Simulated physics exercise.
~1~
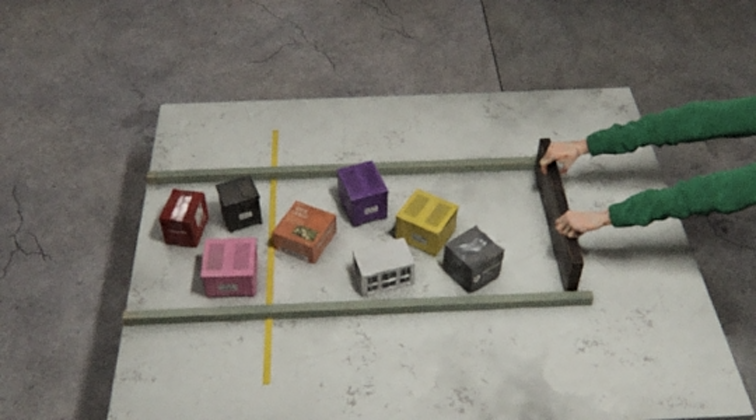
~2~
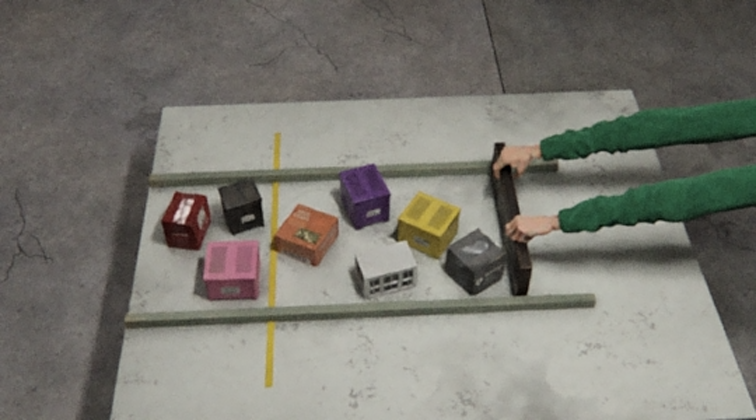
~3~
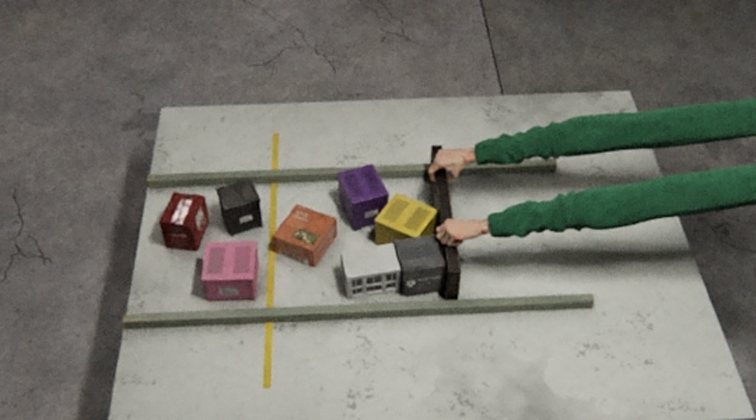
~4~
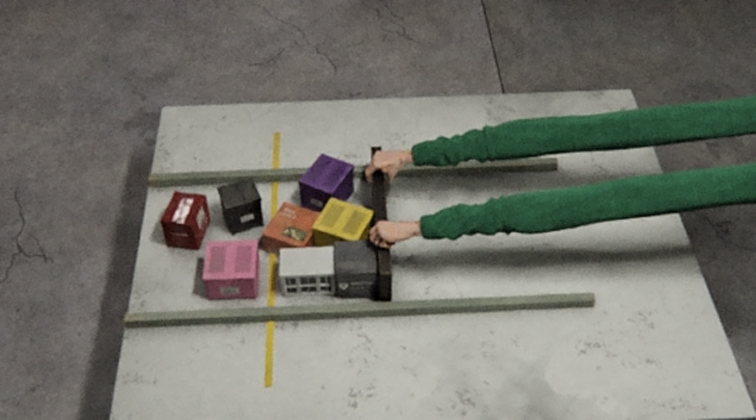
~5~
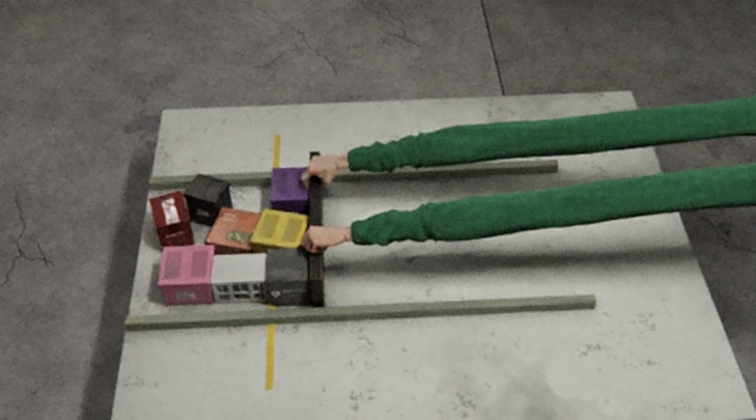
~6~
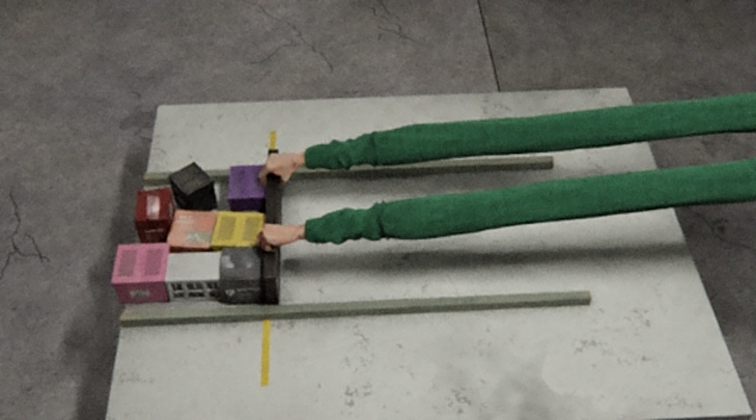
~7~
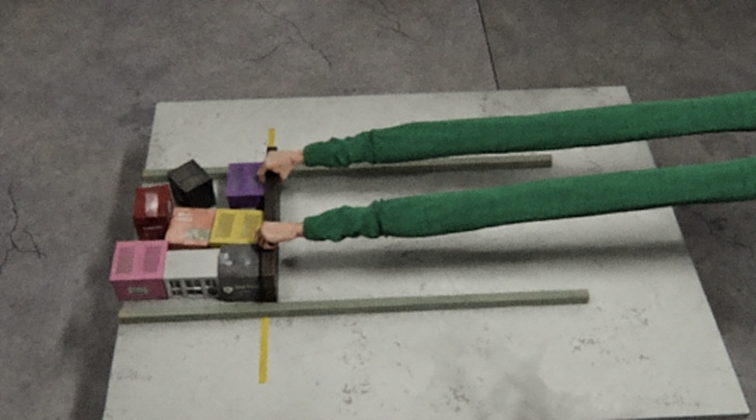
Two green-sleeved arms reach in from the right and grip a dark upright plank on a pale raised deck, seen from above with a slight sway. To its left, red, black, pink, orange, purple, white, yellow and grey boxes lie scattered between two rails, with yellow tape crossing beneath them. The hands push the plank left, gathering the grey, white and yellow boxes, then the purple and orange ones. The packed group presses the pink, black and red boxes toward the left edge. The plank stops at the tape, and every box remains on the deck.
